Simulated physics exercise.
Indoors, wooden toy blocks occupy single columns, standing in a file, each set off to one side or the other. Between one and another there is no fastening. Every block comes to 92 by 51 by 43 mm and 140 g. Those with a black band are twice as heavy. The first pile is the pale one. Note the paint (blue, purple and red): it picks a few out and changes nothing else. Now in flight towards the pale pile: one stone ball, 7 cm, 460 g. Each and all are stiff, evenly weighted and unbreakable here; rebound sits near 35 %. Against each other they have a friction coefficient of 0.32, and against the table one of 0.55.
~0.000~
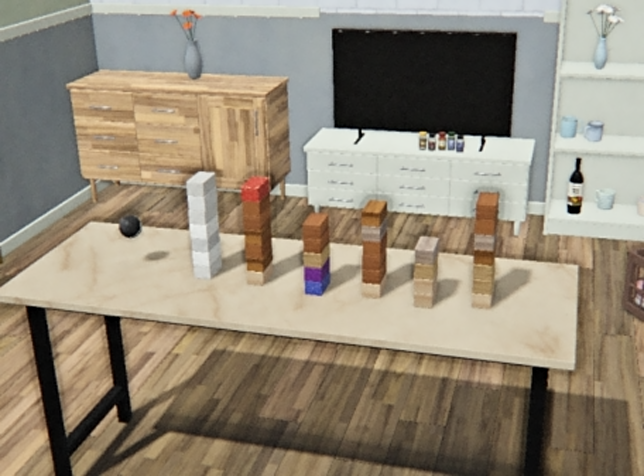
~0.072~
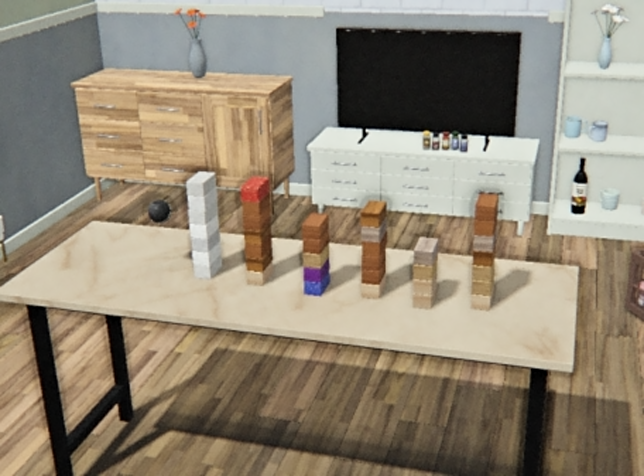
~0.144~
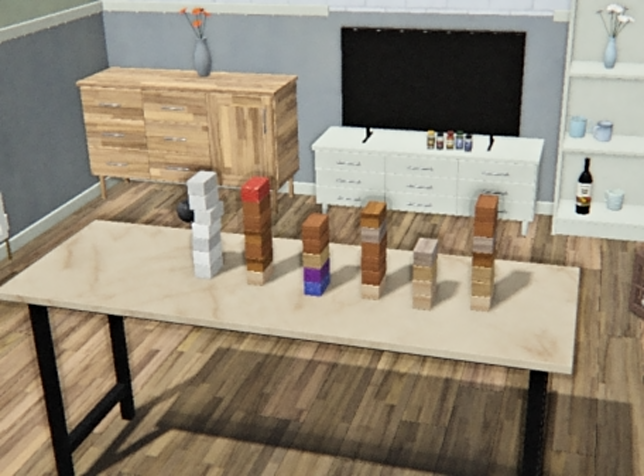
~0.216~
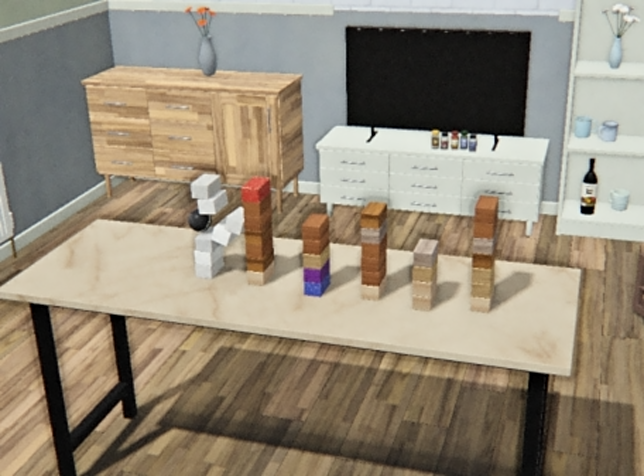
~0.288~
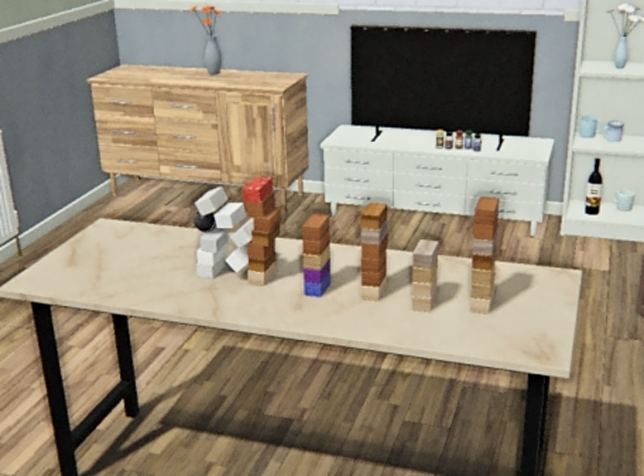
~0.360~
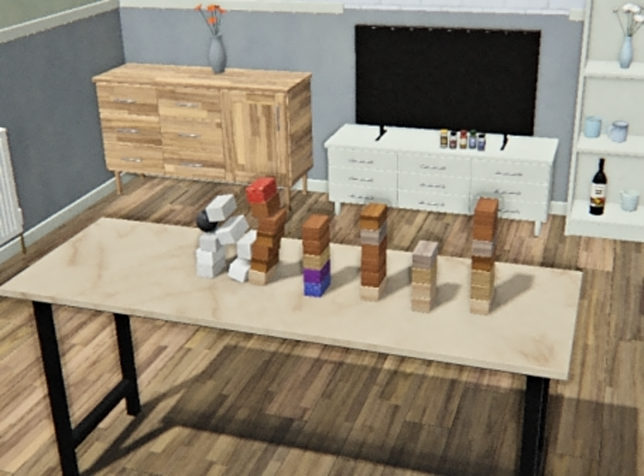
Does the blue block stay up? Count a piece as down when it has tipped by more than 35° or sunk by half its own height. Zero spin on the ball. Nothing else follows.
Yes.
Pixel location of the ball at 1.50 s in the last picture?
Look close to (278, 238).
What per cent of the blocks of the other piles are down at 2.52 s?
It's 85 percent at that point.
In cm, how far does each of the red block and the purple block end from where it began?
Red ends up some 20 cm away; purple ends up some 8 cm away.
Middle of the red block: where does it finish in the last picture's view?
Look near (271, 256) in the final frame.
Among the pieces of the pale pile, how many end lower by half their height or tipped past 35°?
That makes 5 in all.
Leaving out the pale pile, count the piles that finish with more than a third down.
Tally: 5.
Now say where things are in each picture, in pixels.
In the first picture (pixels give the middle of a visible side; the camera moves round a little), ball (130, 227) 18 cm from contact, 1.8 m/s; blue block (313, 289); purple block (313, 275); red block (250, 195); none of the others has stirred.
The second picture shows ball (160, 212) 8 cm from contact, 1.5 m/s; blue block (312, 289).
The third picture shows ball (189, 211) after contact, 0.6 m/s; blue block (312, 290).
The fourth picture shows ball (200, 220) after contact, 0.8 m/s; blue block (312, 290); none of the others has stirred.
The fifth picture shows ball (206, 221) after contact, 0.1 m/s; blue block (312, 290); red block (251, 195) 4° from how it stood; steepest lean 4°, the block at (255, 210); movement in 5 of them.
The sixth picture shows ball (208, 221) after contact, 0.1 m/s; blue block (312, 290); red block (255, 196) 7° from how it stood; purple block (312, 277); movement in 7 of them.
After 0.64 s, 4 of the pale pile down; 6 of the 29 other blocks down; blue block unmoved; red block on its side.
After 1.50 s, 5 of the pale pile down; 15 of the 29 other blocks down; blue block unmoved; purple block on its side.
After 2.52 s, 5 of the pale pile down; 25 of the 29 other blocks down; blue block unmoved; red block on its side.
In the end (2.9 s), 5 of the pale pile down; 25 of the 29 other blocks down; blue block unmoved; red block on its side; purple block on its side. From the last view, middles, blue block near (317, 283), red block near (271, 256).
